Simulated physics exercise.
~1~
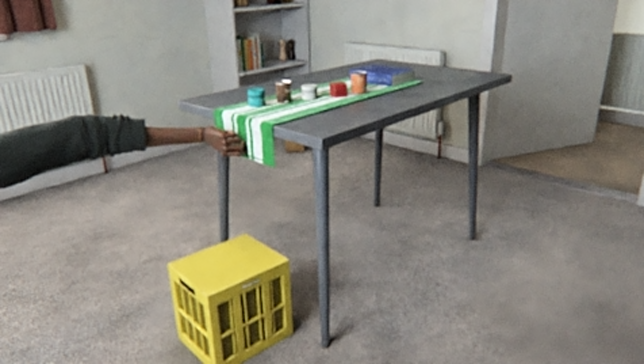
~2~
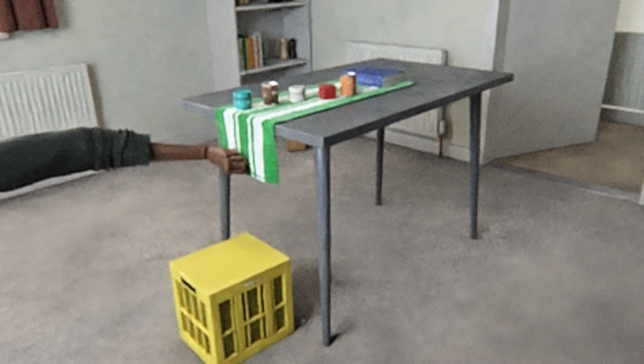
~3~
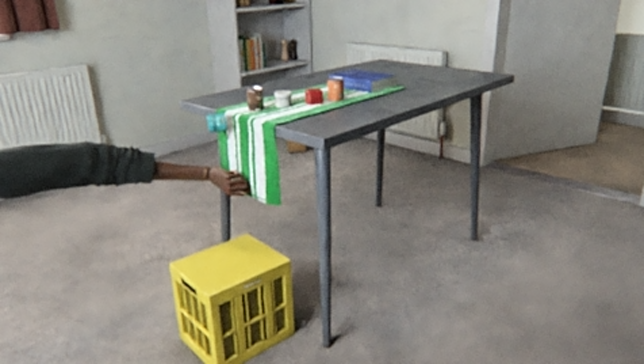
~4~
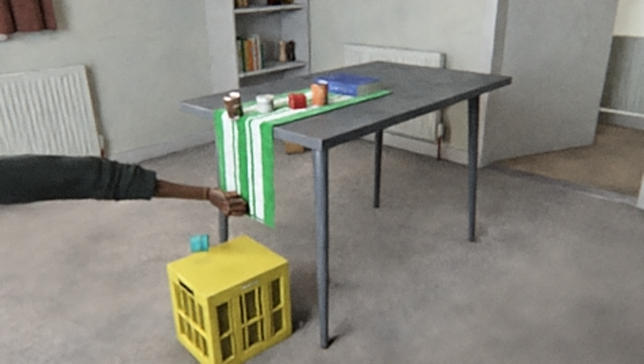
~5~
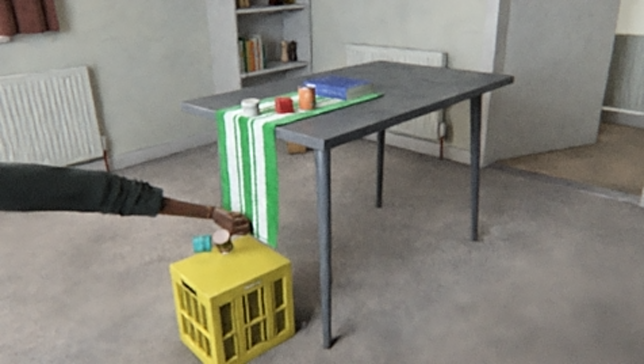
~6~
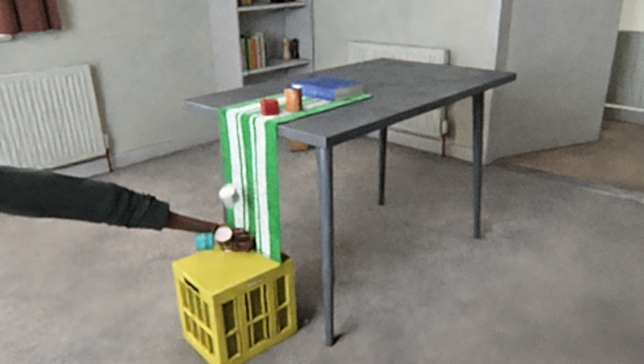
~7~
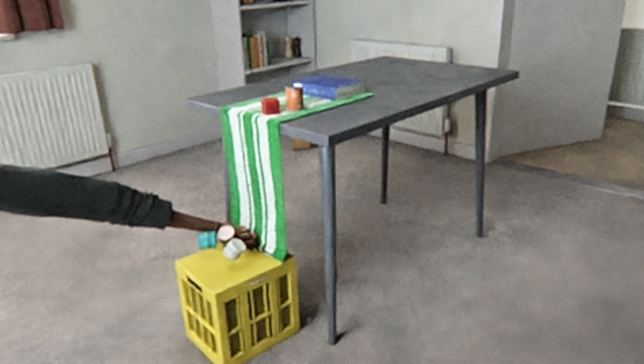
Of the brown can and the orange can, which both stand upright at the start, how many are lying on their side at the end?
One of them is. The brown can ends up on its side on the yellow crate, while the orange can still stands on the table.
